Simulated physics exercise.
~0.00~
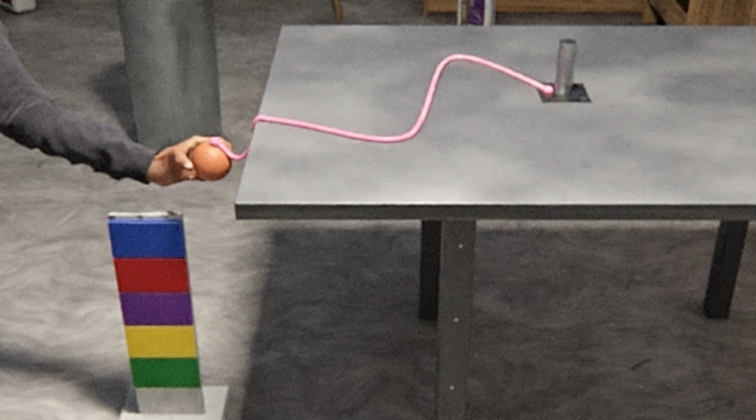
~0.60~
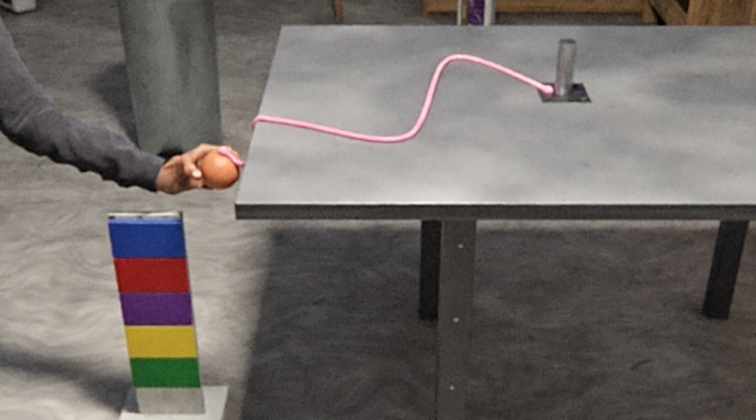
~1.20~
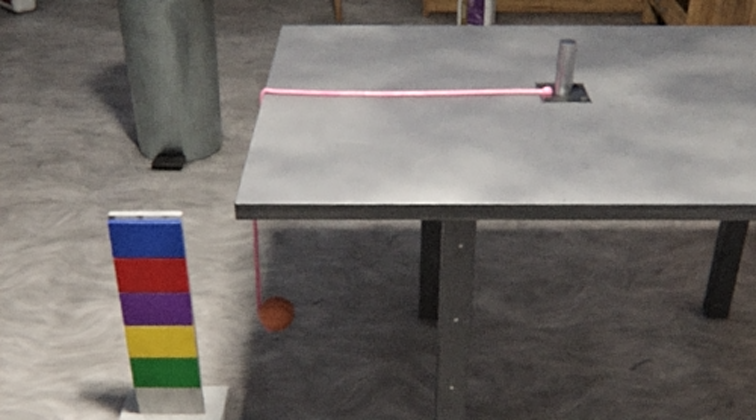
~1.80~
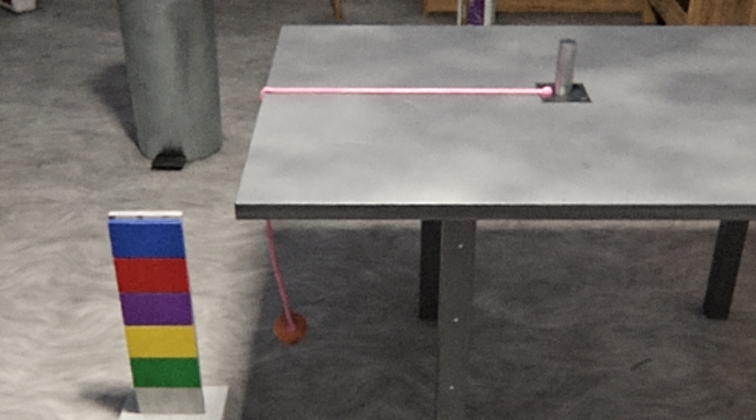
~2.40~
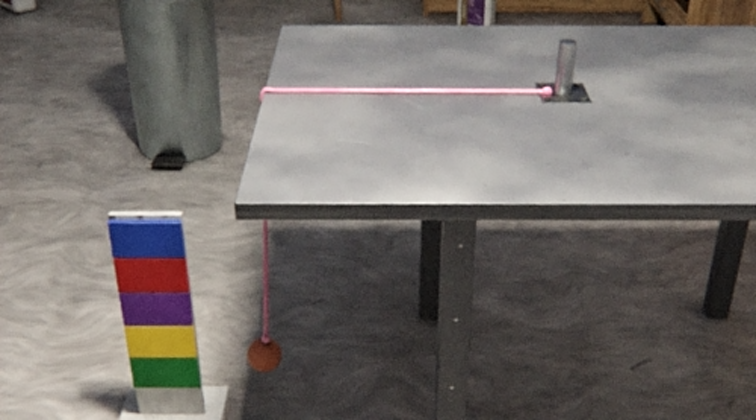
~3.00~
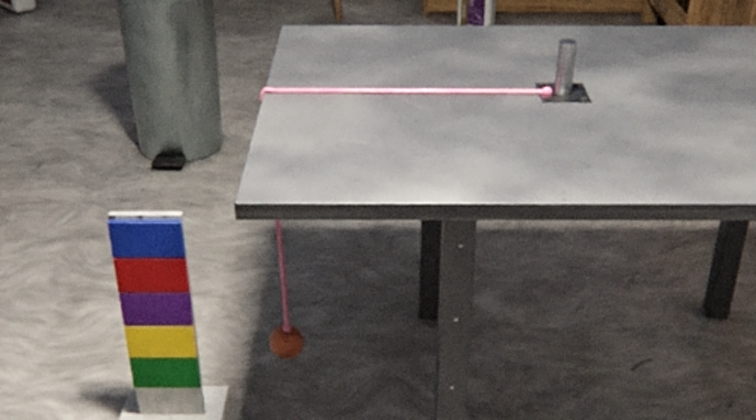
At first, a hand at the left holds an orange ball beyond the edge of a grey table, with a slack pink cord running from it to a short metal post. A board striped blue, red, purple, yellow and green stands below the hand. The hand shifts slightly right and down, then lets go and is gone from view. The ball drops beside the table, and the cord pulls straight across the tabletop. The ball swings a little right, then left and lower, then right again, ending on the hanging cord about level with the green band.
